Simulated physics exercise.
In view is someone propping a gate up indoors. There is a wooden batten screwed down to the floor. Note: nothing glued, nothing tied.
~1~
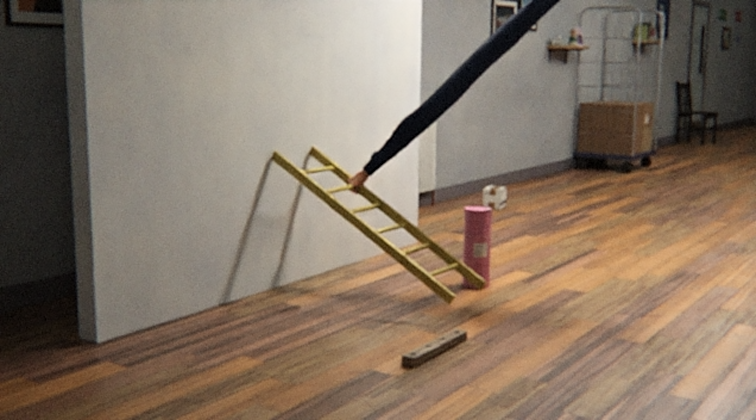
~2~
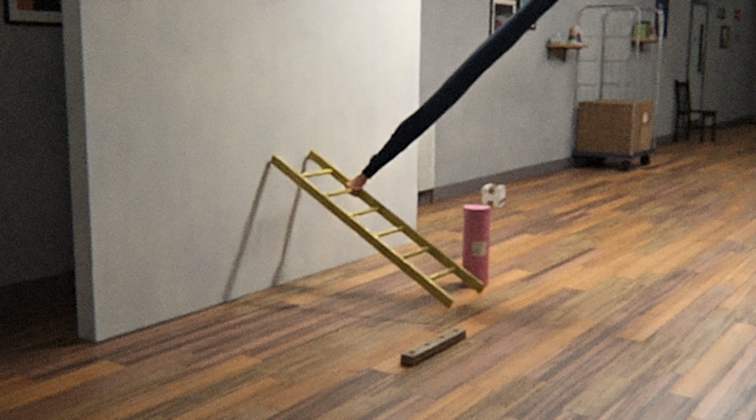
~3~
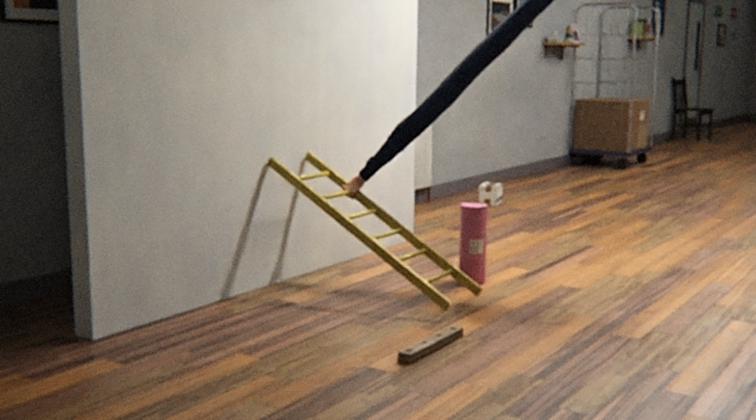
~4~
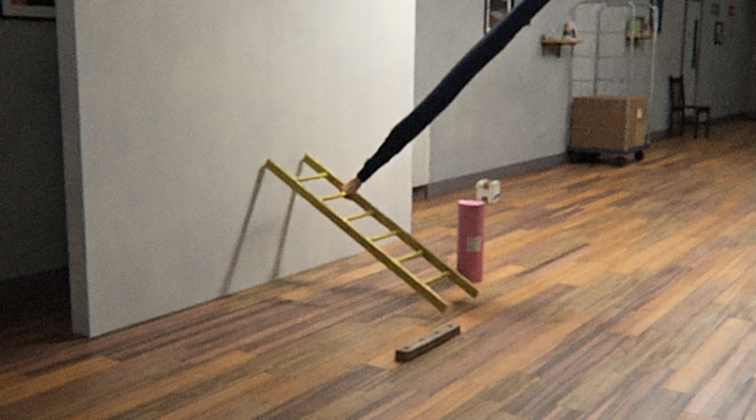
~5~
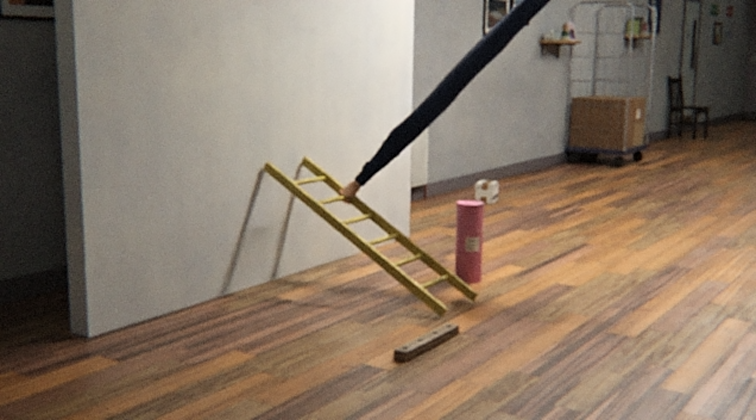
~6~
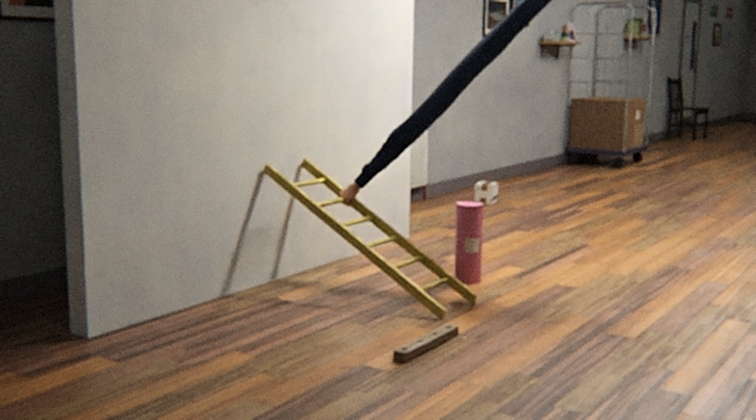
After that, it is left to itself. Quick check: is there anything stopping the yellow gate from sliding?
Slithers away.
Then, 0.30 s on from there, yellow gate turned 14° from its first pose near (376, 259).
Then, 0.46 s on from there, yellow gate turned 30° from its first pose near (380, 284).
In the end, the yellow gate slides out and falls, near (381, 292); the other things unmoved.
